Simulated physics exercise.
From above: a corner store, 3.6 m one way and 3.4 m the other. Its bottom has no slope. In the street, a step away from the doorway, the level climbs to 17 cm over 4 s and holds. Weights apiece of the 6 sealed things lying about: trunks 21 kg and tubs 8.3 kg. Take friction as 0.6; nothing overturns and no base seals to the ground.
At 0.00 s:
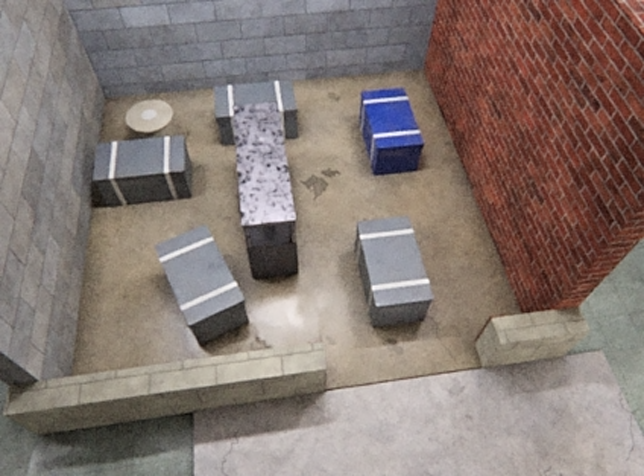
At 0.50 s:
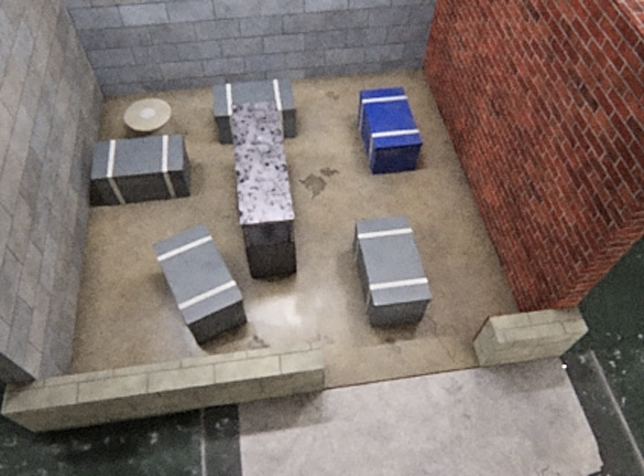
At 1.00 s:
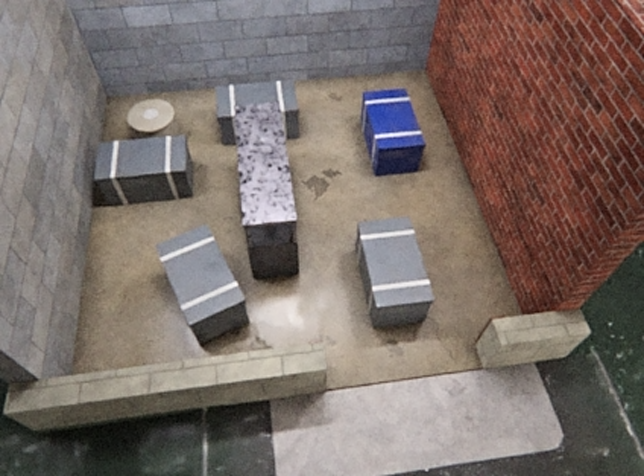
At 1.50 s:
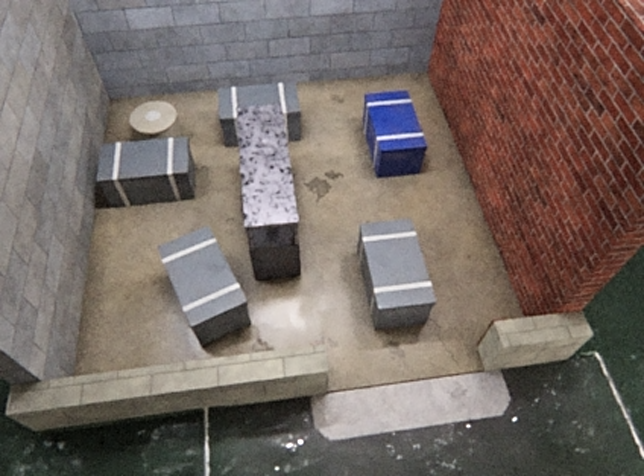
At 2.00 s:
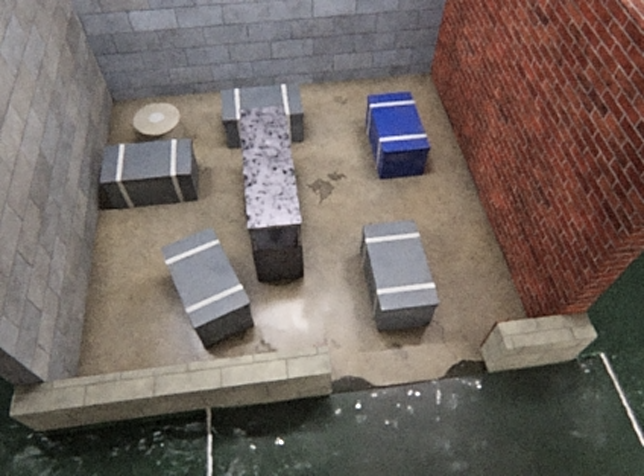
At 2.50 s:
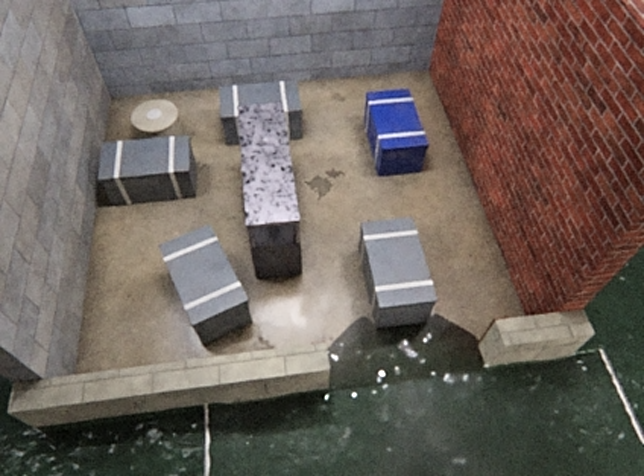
At the start, a blue trunk, several grey trunks and a speckled block sit on the dry floor of a walled room, with pale paving outside the doorway. Dark water spreads across the paving until it is covered, then slips through the doorway onto the floor, while the trunks stay still.
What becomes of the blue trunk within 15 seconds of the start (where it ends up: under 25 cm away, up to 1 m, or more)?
Blue trunk gets carried off.
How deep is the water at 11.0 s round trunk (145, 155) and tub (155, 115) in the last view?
Roughly 7 and 9 cm.
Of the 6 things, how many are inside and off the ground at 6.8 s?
At that moment 0.
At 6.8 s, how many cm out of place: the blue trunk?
Roughly 0 cm by then.
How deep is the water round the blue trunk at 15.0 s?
About 13 cm.
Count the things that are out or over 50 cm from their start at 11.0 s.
3 of them.
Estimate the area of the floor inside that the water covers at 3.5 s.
Some 1.5 m2.
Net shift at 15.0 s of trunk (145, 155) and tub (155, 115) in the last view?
In that order: 200 cm, 200 cm.
After 3.5 s the blue trunk is near (396, 117), 0.0 m from its start, aground; 0 afloat.
After 6.8 s the blue trunk is near (396, 117), 0.0 m from its start, aground; 0 afloat.
After 11.0 s the blue trunk is near (344, 75), 0.8 m from its start, afloat; 5 afloat.
After 15.0 s the blue trunk is near (199, 79), 2.0 m from its start, afloat; 6 afloat.
